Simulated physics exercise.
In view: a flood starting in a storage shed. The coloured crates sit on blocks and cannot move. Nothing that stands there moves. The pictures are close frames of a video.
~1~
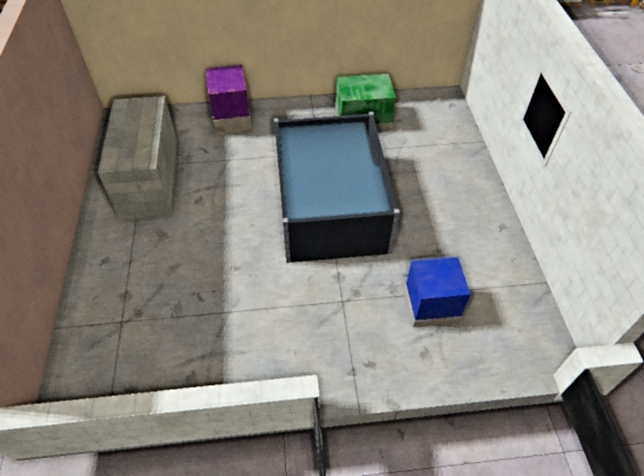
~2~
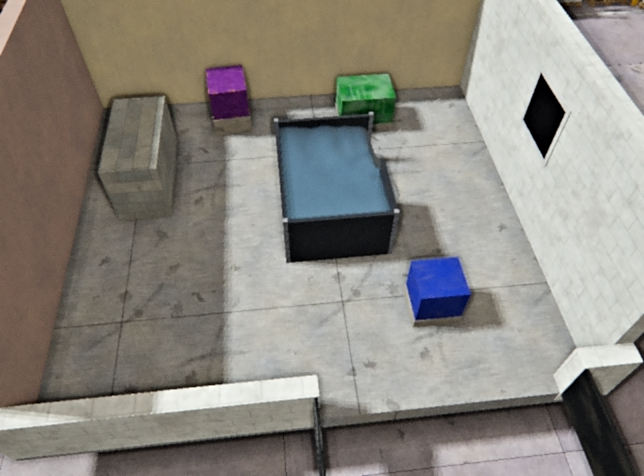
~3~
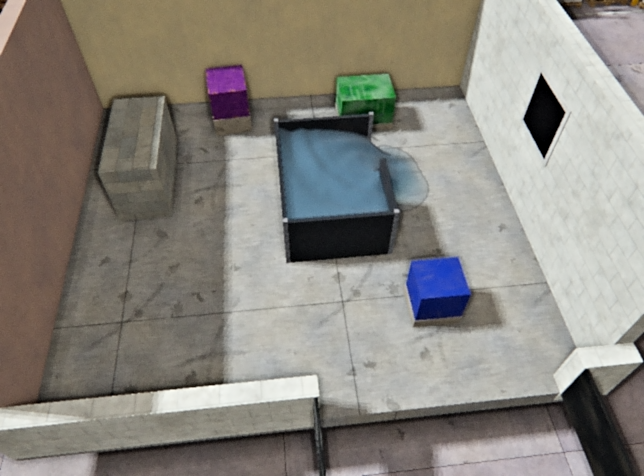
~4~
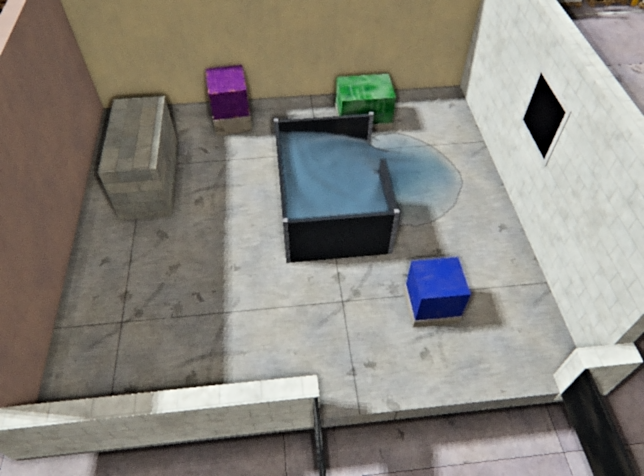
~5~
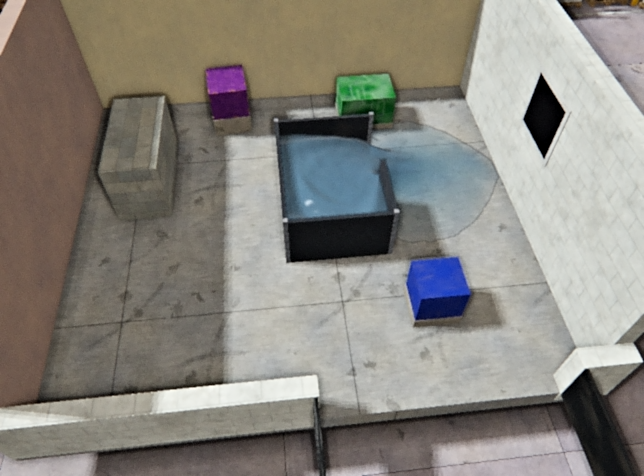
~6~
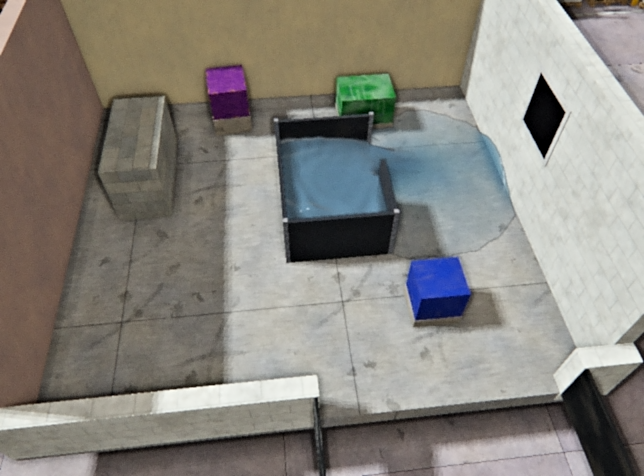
The footage shows a dark-walled tank of blue water standing among coloured blocks in a walled enclosure; water pours through a gap in its right side and spreads across the pale floor toward the white wall.
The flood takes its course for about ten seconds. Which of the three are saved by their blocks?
One by one: The green crate gets wet; the purple crate stays dry; the blue crate stays dry.
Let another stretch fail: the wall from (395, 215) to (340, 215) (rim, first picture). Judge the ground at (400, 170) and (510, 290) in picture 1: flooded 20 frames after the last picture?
One after the other: Not flooded, covered.
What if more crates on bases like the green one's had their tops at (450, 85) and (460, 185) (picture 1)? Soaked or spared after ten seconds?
One after the other: Is topped, takes water.
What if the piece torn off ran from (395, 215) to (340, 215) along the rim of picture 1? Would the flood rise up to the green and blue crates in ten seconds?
Then: The green one is spared; the blue one takes water.
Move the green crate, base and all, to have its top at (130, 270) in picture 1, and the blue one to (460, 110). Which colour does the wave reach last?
Last comes the green crate.
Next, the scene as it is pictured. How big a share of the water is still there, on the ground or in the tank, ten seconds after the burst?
I make it 70 per cent.
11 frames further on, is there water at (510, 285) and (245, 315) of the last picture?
In that order: Wet, dry.
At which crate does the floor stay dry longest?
I say the crate marked purple.
A moment on, water covers 20 % of the floor; the green crate water round its plinth, the purple crate not reached, the blue crate water round its plinth.
Next, water covers 25 % of the floor; the green crate water round its plinth, the purple crate not reached, the blue crate water round its plinth.
Then, water covers 40 % of the floor; the green crate water round its plinth, the purple crate water round its plinth, the blue crate water round its plinth.
Later, water covers 70 % of the floor; the green crate water round its plinth, the purple crate water round its plinth, the blue crate water round its plinth.
In the end, water covers 95 % of the floor; the green crate was topped, the purple crate stayed above the water, the blue crate stayed above the water.
